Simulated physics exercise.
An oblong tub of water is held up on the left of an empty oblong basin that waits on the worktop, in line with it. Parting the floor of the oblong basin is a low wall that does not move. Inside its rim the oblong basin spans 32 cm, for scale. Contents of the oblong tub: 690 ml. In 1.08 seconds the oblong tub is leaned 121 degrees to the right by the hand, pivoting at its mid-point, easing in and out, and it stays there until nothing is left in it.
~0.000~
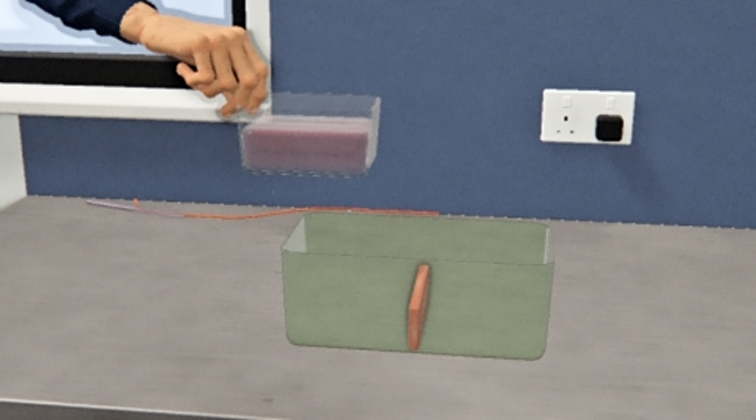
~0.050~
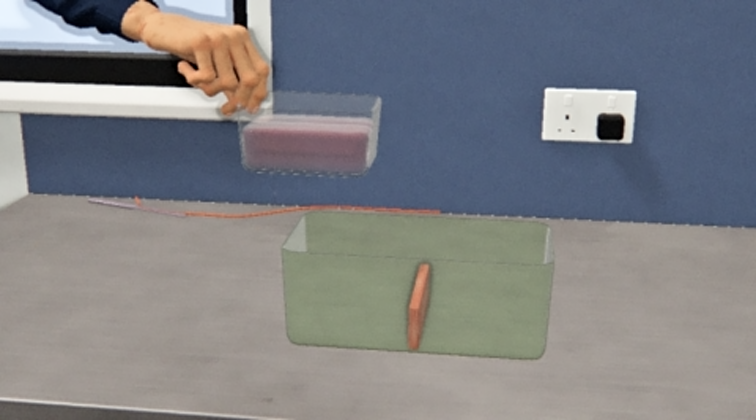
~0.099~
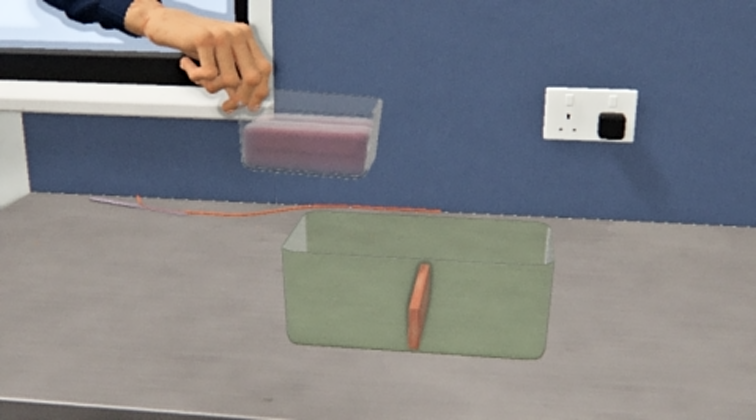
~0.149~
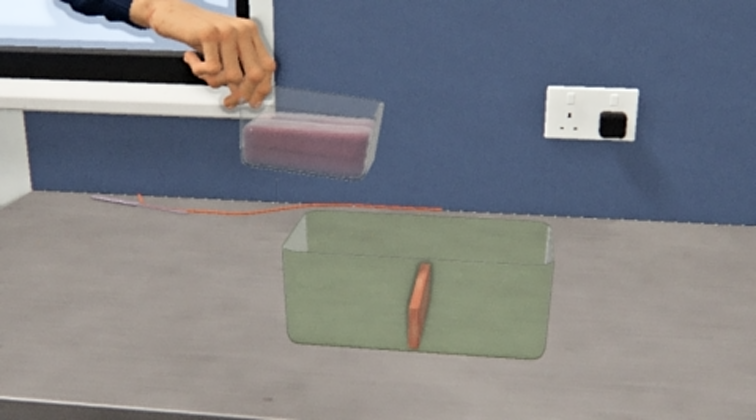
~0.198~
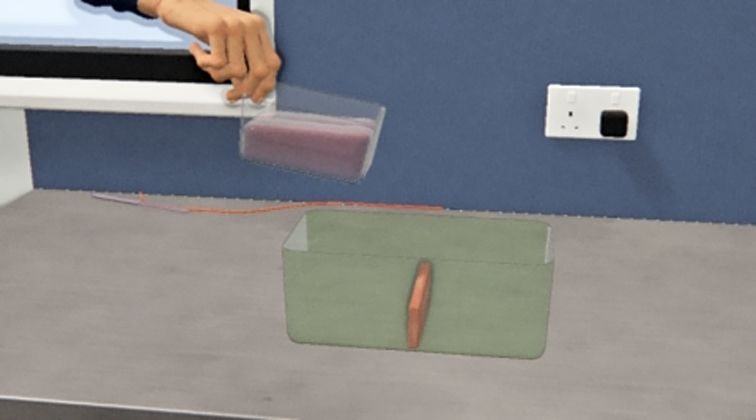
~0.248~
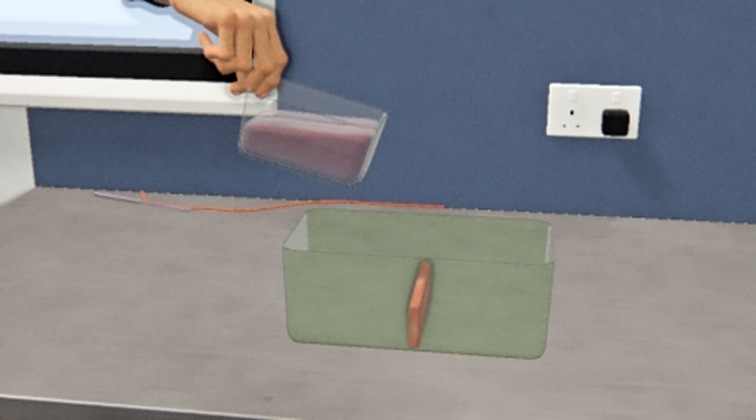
A clear oblong tub of pinkish water, with a hand at its upper left, starts level above the left side of an empty greenish oblong basin on a grey worktop. The tub barely leans at first, then tilts gradually further to the right, its right side dipping while the basin and its low reddish wall stay still.
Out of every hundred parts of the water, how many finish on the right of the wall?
About 46 in every hundred.
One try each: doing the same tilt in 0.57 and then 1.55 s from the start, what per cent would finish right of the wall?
Around 15 per cent first, around 55 per cent next.
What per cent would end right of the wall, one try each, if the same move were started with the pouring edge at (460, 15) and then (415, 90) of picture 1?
Near 85 in a hundred on the first go and near 75 in a hundred on the second.
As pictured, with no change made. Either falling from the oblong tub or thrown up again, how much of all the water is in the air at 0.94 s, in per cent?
Some 5 % is up in the air.
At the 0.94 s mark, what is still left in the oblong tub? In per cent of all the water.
Remaining share: Approx. 3 %.
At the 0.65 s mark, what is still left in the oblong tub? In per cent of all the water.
Around 36 percent.
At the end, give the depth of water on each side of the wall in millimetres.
Depths: Left near 16 mm, right near 14 mm.
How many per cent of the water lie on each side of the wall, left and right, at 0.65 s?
6 per cent left and 20 right, roughly.
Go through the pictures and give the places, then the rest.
In the first frame, it leans 0°; its right rim is at (376, 106); the water meets the walls at (250, 122) and (373, 126); the oblong basin's rim runs from (293, 232) to (551, 245); the wall's top is at (420, 287).
In the second frame, it leans 1°; its right rim is at (376, 106); the water meets the walls at (251, 121) and (373, 126).
In the third frame, it leans 2°; its right rim is at (377, 109); the water meets the walls at (251, 120) and (374, 127).
In the fourth frame, it leans 6°; its right rim is at (379, 112); the water meets the walls at (251, 120) and (375, 127).
In the fifth frame, it leans 10°; its right rim is at (380, 117); the water meets the walls at (252, 118) and (376, 128).
In the sixth frame, it leans 15°; its right rim is at (382, 123); the water meets the walls at (253, 117) and (378, 129).
After 0.65 s the tilt is 79° and 36 per cent is still to pour, 6 is left of the wall and 21 right of it.
After 0.94 s the tilt is 116° and 3 per cent is still to pour, 47 is left of the wall and 45 right of it.
After 1.25 s the tilt is 121° and 0 per cent is still to pour, 54 is left of the wall and 45 right of it.
After 1.58 s the tilt is 121° and 0 per cent is still to pour, 54 is left of the wall and 45 right of it.
In the end 54 per cent lies left of the wall, 46 right of it and 1 outside.
